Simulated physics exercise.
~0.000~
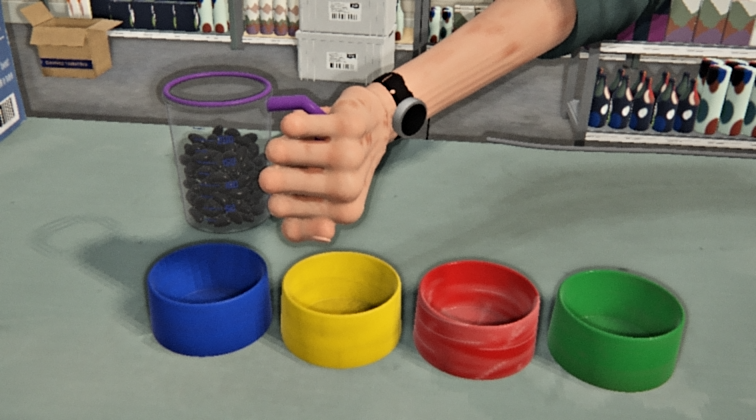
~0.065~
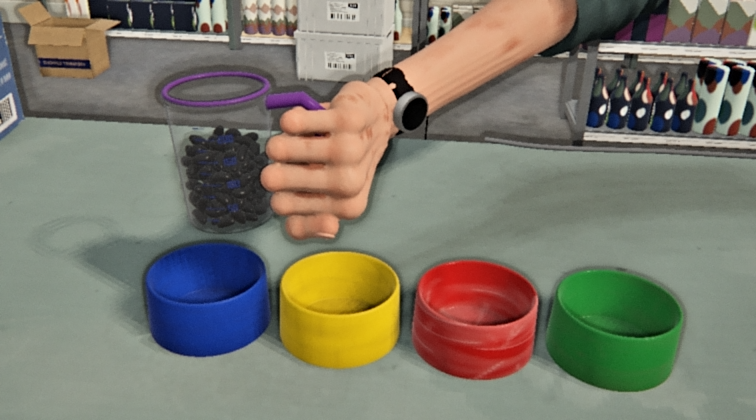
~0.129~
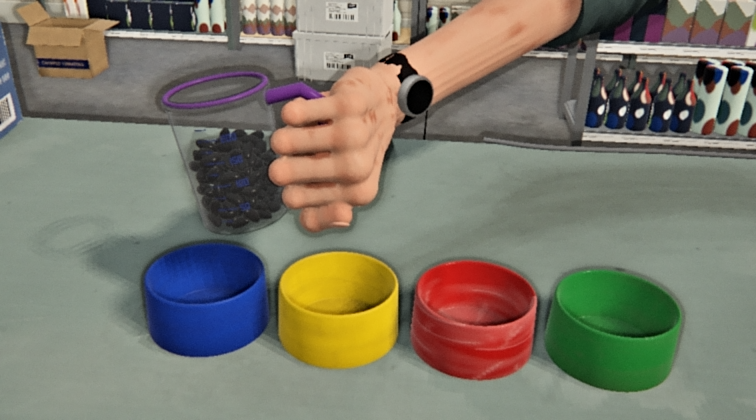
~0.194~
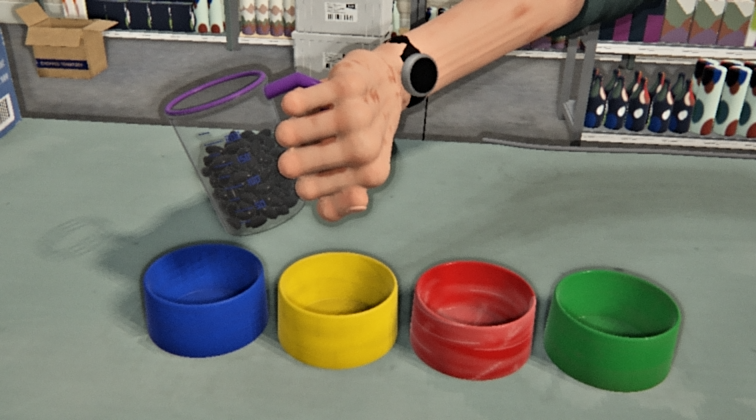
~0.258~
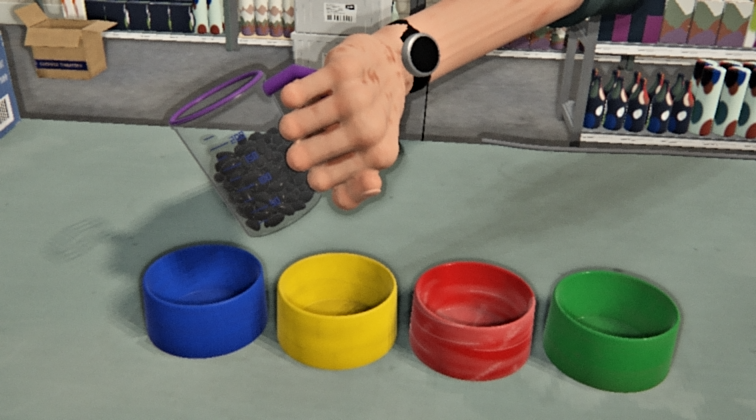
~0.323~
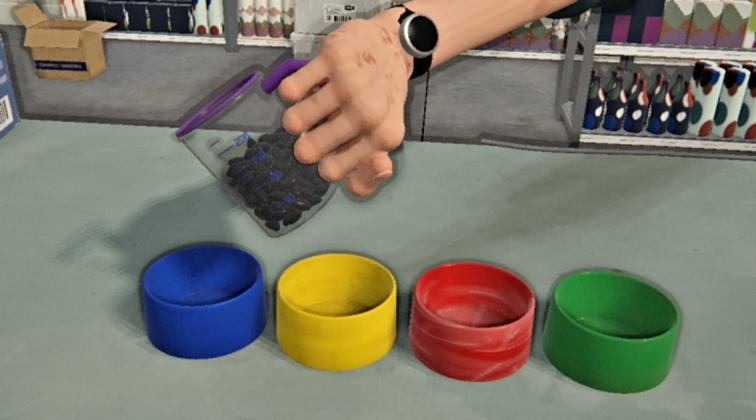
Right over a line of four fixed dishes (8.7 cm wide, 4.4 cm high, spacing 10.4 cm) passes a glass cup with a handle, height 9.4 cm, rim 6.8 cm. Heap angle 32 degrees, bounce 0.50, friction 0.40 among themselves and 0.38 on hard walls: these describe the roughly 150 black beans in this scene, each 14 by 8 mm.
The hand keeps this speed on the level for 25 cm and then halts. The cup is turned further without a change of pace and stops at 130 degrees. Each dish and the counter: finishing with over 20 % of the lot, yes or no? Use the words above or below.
Red - below; blue - below; green - below; yellow - above; counter - below.
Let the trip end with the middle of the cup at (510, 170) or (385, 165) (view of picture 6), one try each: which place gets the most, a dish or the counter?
Try 1 - yellow; try 2 - yellow.
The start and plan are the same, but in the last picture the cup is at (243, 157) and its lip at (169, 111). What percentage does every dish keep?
Dish by dish: Red 0 per cent, blue 10 per cent, green 0 per cent, yellow 60 per cent.
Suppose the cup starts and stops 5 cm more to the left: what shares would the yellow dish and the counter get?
Yellow: 0; counter: 40.
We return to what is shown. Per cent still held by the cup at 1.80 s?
My estimate is about 0 per cent.
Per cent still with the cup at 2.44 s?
About 0 percent of the load.
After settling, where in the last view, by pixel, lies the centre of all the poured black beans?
Centre at rest, approx.: (331, 311) px.
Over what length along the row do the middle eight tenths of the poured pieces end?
5 cm.
Then, at 1.21 s, tilt 130 degrees; cup holds 0 %, yellow 95 %.
Then, at 1.80 s, tilt 130 degrees; cup holds 0 %, yellow 95 %.
After 2.44 s, tilt 130 degrees; cup holds 0 %, yellow 95 %.
By 2.7 s all is still; red 0 %, blue 0 %, green 0 %, yellow 95 %, counter 5 %.
